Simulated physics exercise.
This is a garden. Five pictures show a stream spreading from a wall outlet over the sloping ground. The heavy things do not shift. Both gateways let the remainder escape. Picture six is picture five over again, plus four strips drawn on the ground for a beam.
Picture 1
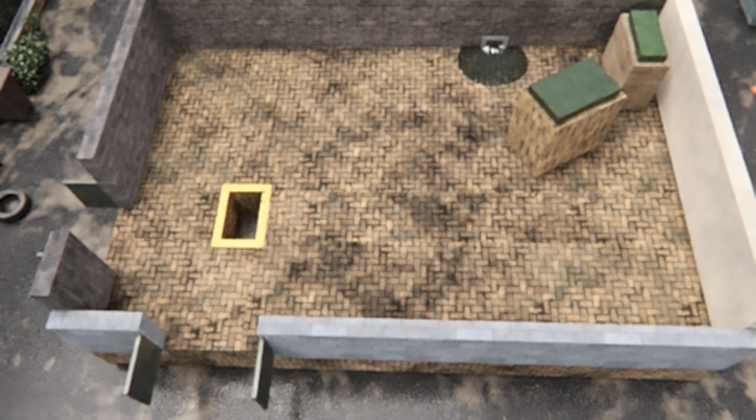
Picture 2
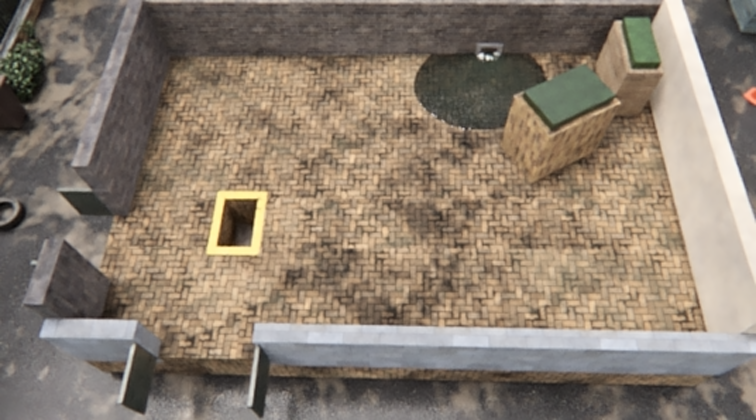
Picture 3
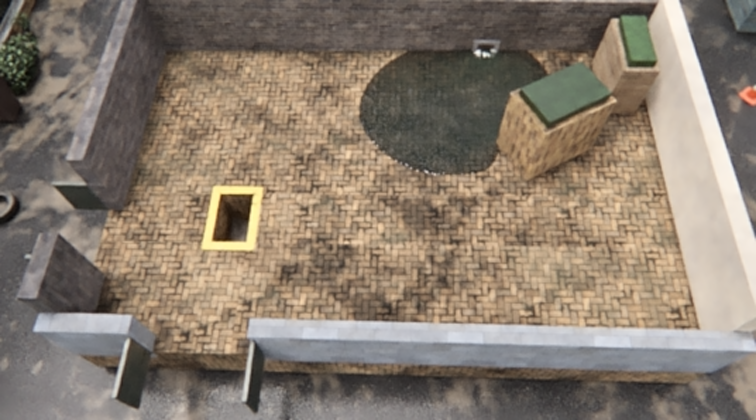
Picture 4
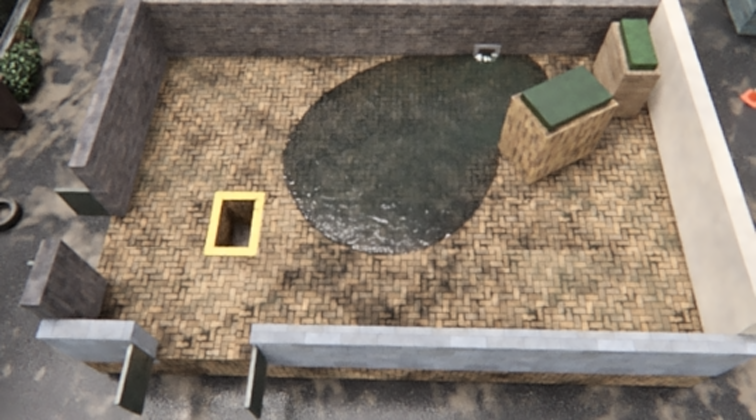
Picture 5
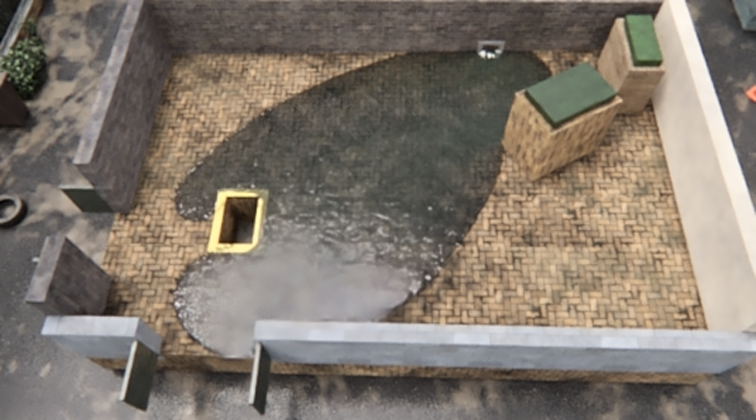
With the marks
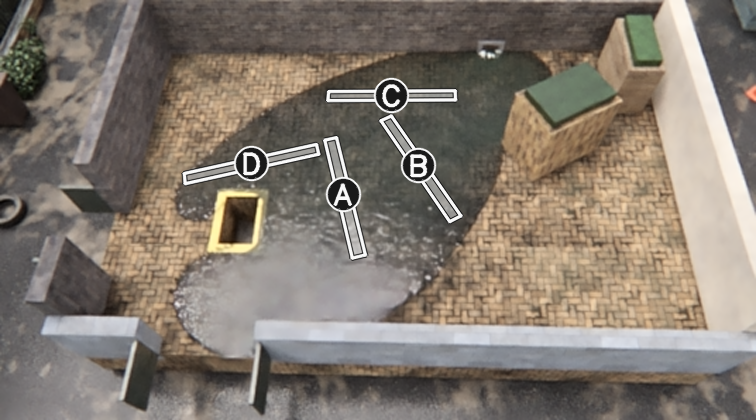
Water spreads from an outfall in the back wall across the paved floor of a walled garden, passing the green-topped blocks and widening toward the lower left, where it surrounds much of the yellow-framed gully and begins entering it.
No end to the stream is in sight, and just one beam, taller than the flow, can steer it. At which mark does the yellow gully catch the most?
D works best here.
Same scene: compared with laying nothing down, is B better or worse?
Worse.
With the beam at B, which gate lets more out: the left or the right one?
The left one.
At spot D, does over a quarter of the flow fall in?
Yes, it does.
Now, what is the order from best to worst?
The order is D, C, B, A.
In white, A from (330, 138) to (358, 256); B from (386, 118) to (455, 218); C from (328, 96) to (455, 95); D from (184, 178) to (317, 149).
For spot A, about 5 % of the stream goes into the yellow gully, about 95 % out by the gates.
For spot B, about 10 % of the stream goes into the yellow gully, about 90 % out by the gates.
For spot C, about 22 % of the stream goes into the yellow gully, about 78 % out by the gates.
For spot D, about 32 % of the stream goes into the yellow gully, about 68 % out by the gates.
